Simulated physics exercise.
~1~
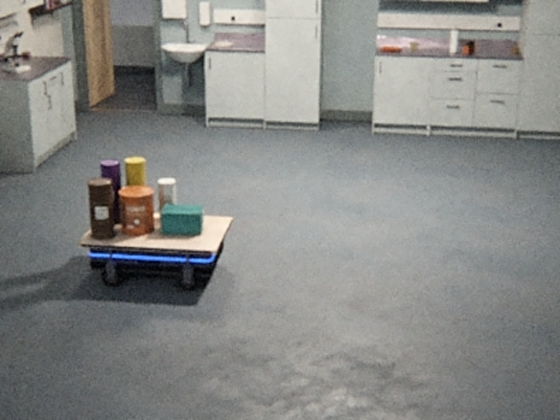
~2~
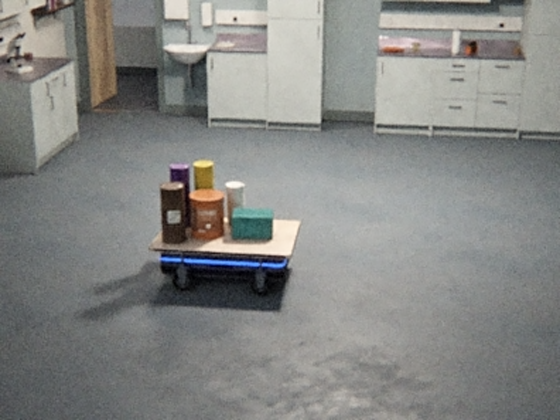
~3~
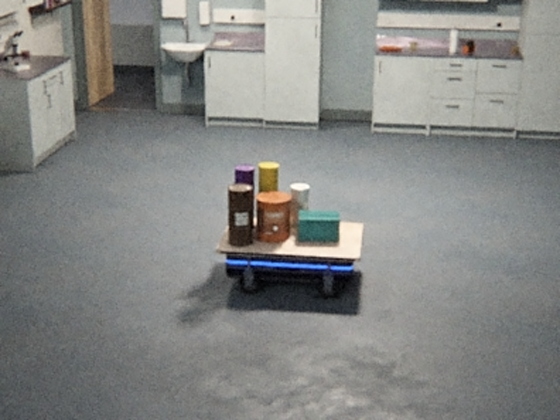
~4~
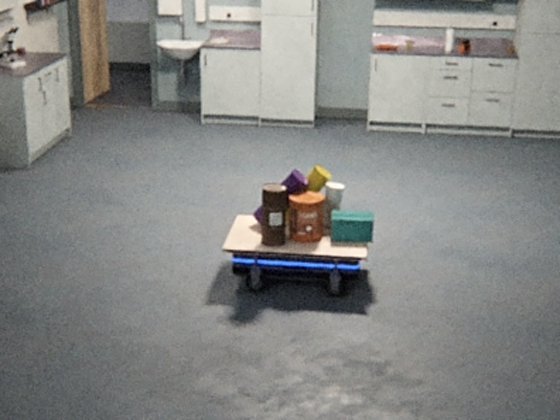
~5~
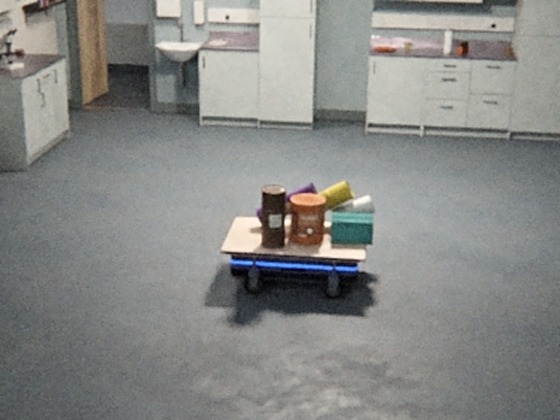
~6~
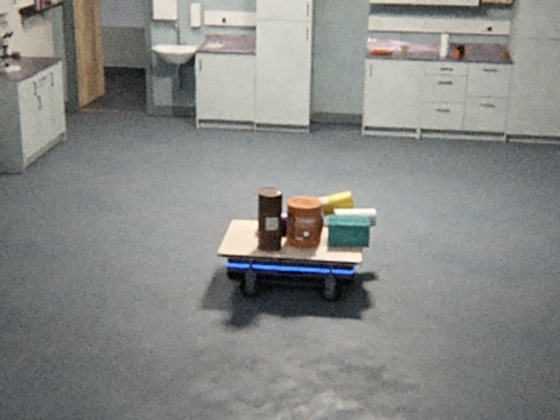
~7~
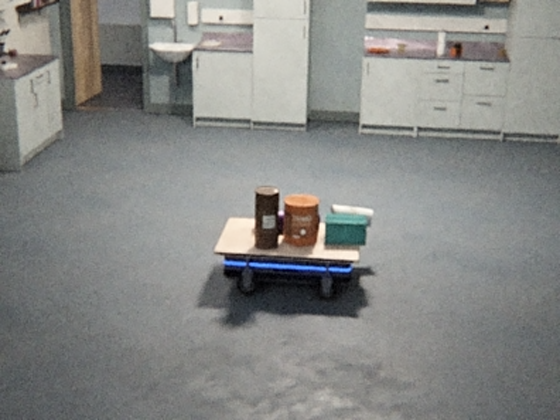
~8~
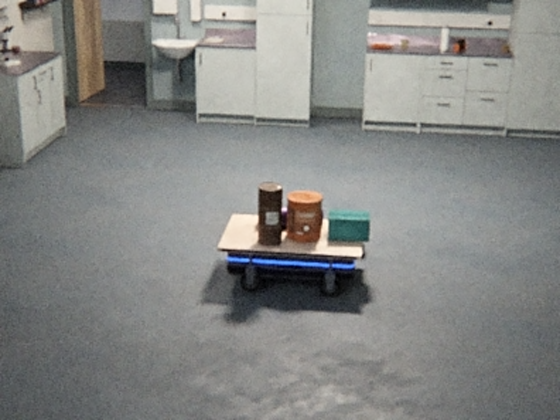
A flat cart with a pale deck and a blue-lit edge rolls rightward across a grey floor, seen from slightly above in a room with white cabinets and a sink along the back. A brown canister, an orange pail and a turquoise parcel stand toward the front, with purple, yellow and white canisters behind. As the cart comes to a stop, the purple and yellow canisters lean right and topple, and the white one tips over too. The yellow canister, then the white one, disappears from view. The brown canister and orange pail remain upright beside the parcel, with the fallen purple canister barely visible behind them.
